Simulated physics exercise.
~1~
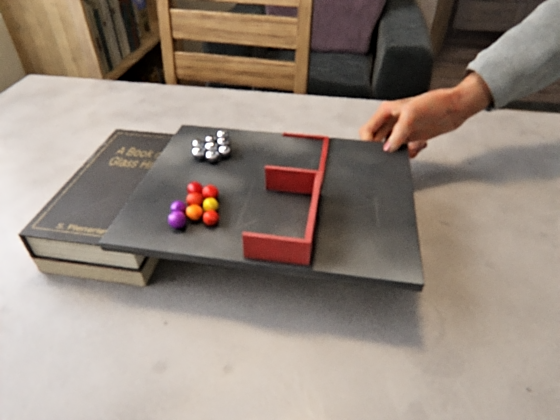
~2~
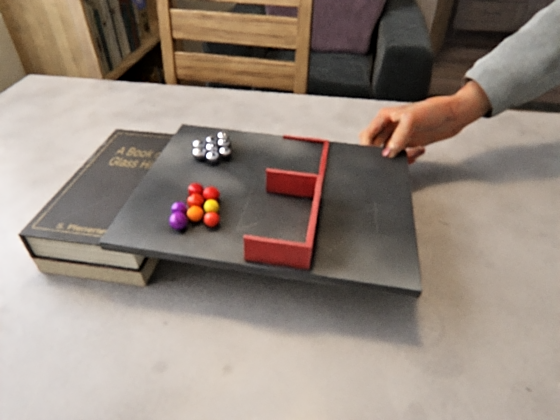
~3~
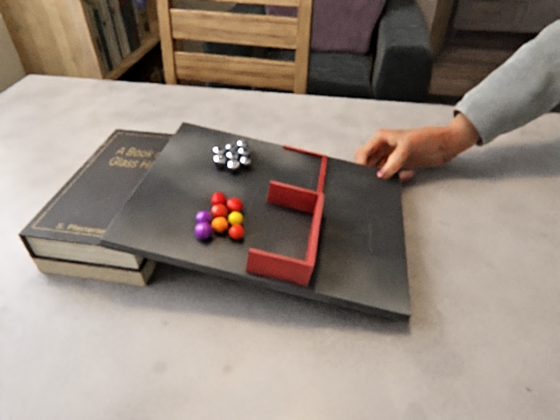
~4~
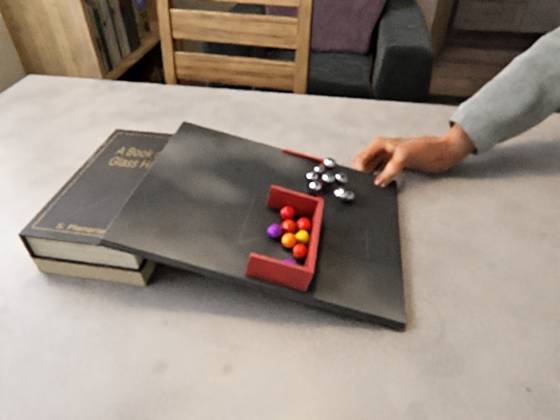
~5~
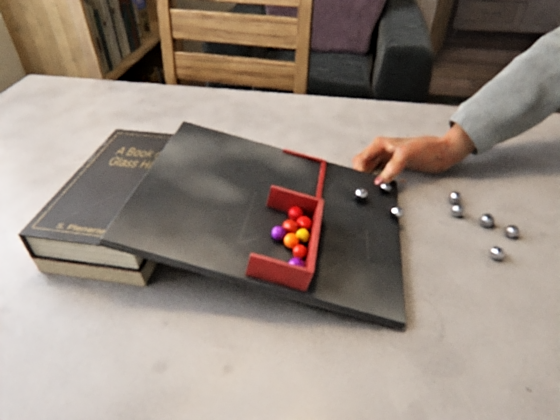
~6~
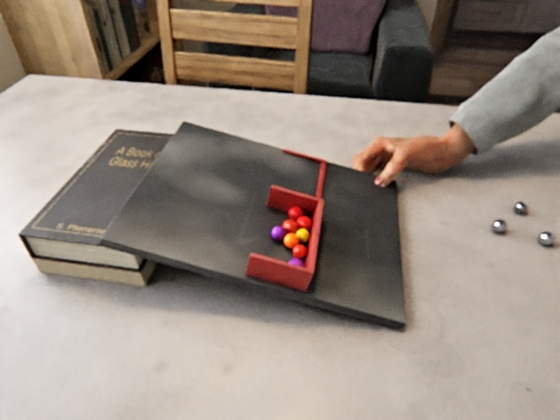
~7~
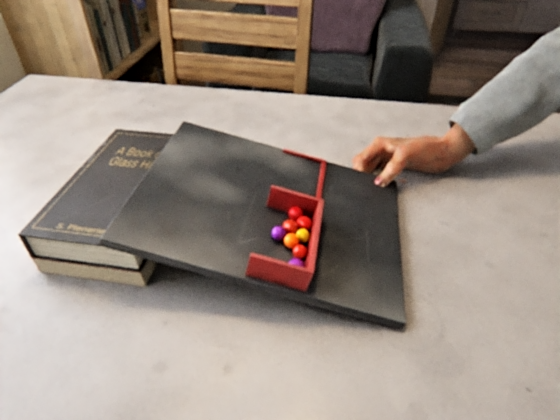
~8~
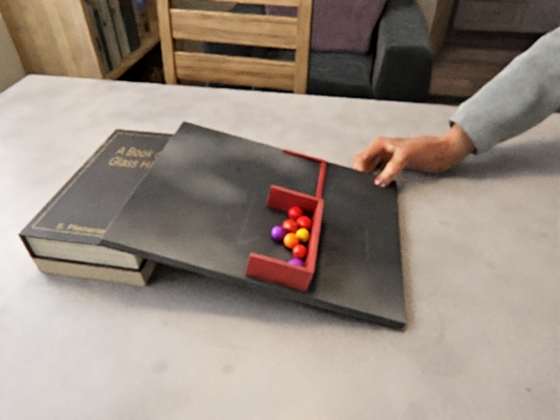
A dark board, its left side propped on thick books, spans a pale tabletop in a home, seen from slightly above, with a wooden chair behind. A hand holds its right end; silvery balls sit toward the back, red, orange, yellow and purple balls nearer the front, and red strips stand to their right. The hand lowers its end, tilting the board gently into a ramp. Both groups roll right; the colourful balls stop against the front strip, while the silvery ones pass the back strip. These roll off across the table and out of view, leaving the colourful cluster held.
